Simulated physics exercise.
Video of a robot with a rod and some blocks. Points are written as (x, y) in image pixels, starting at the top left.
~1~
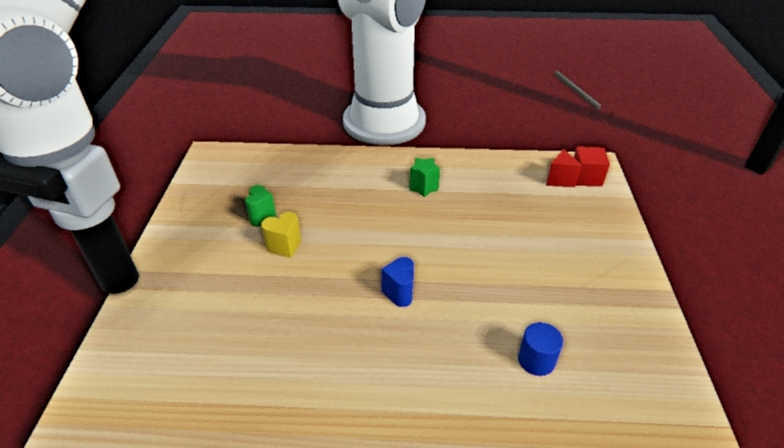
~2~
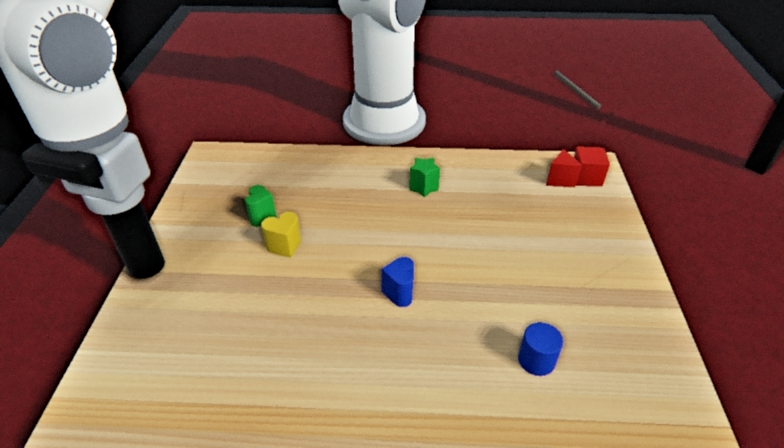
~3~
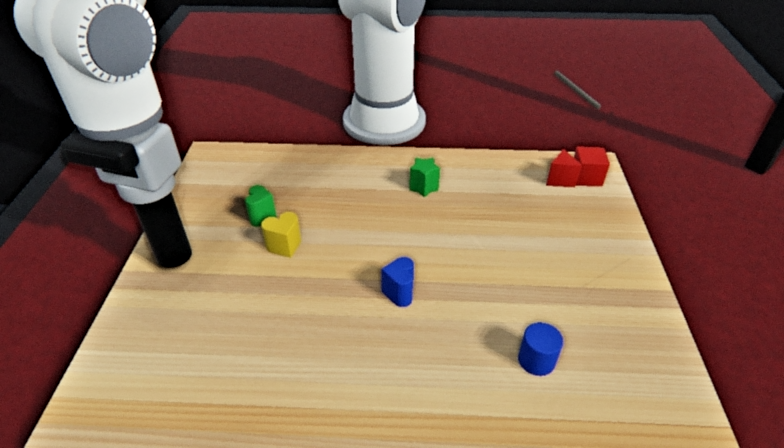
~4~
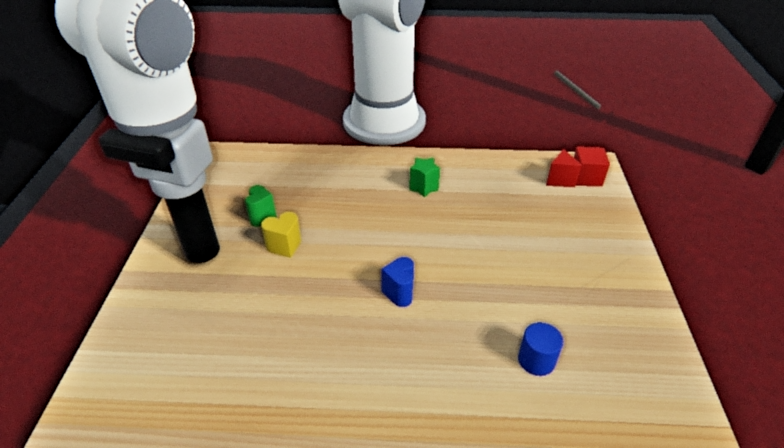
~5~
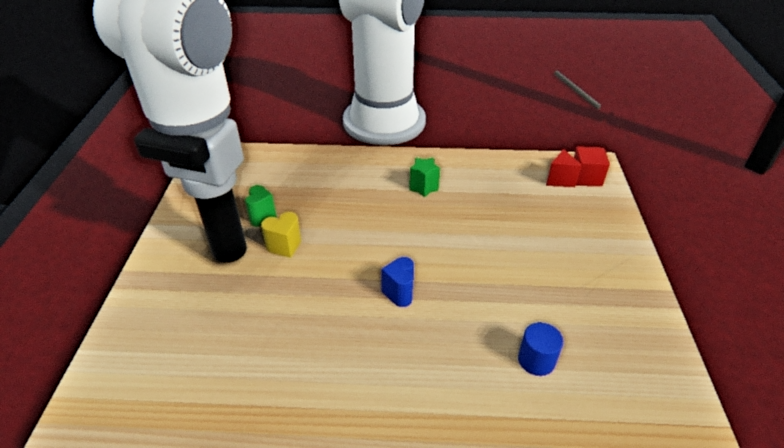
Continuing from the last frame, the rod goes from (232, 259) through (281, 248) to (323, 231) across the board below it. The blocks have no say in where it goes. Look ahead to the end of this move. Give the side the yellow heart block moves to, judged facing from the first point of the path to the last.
The shift goes right.
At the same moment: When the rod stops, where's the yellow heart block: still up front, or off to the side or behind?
It will keep going ahead of the rod.
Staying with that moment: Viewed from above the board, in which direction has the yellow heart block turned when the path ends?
It swings round clockwise.
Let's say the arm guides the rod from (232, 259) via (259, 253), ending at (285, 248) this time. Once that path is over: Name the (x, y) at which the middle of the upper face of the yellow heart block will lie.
Its top centre is at about (316, 216).
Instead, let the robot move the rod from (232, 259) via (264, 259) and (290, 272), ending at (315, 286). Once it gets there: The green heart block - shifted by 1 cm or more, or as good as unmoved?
By then it is still where it was.
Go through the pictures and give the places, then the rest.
Rod tip at (121, 281); block tops, green heart block at (257, 194); yellow heart block at (281, 222), in the first frame.
Rod at (147, 266); blocks unchanged, in the second frame.
Rod at (175, 256); blocks unchanged, in the third frame.
Rod at (203, 251); blocks unchanged, in the fourth frame.
Rod at (230, 251); green heart block at (257, 194); yellow heart block at (281, 222), in the fifth frame.
The first path, step by step. One third of the way, rod at (264, 245); yellow heart block at (295, 219).
Two thirds of the way, rod at (295, 235); yellow heart block at (326, 213), turned 15° clockwise.
At the end, rod at (322, 223); green heart block in place; yellow heart block at (352, 209), turned 50° clockwise.
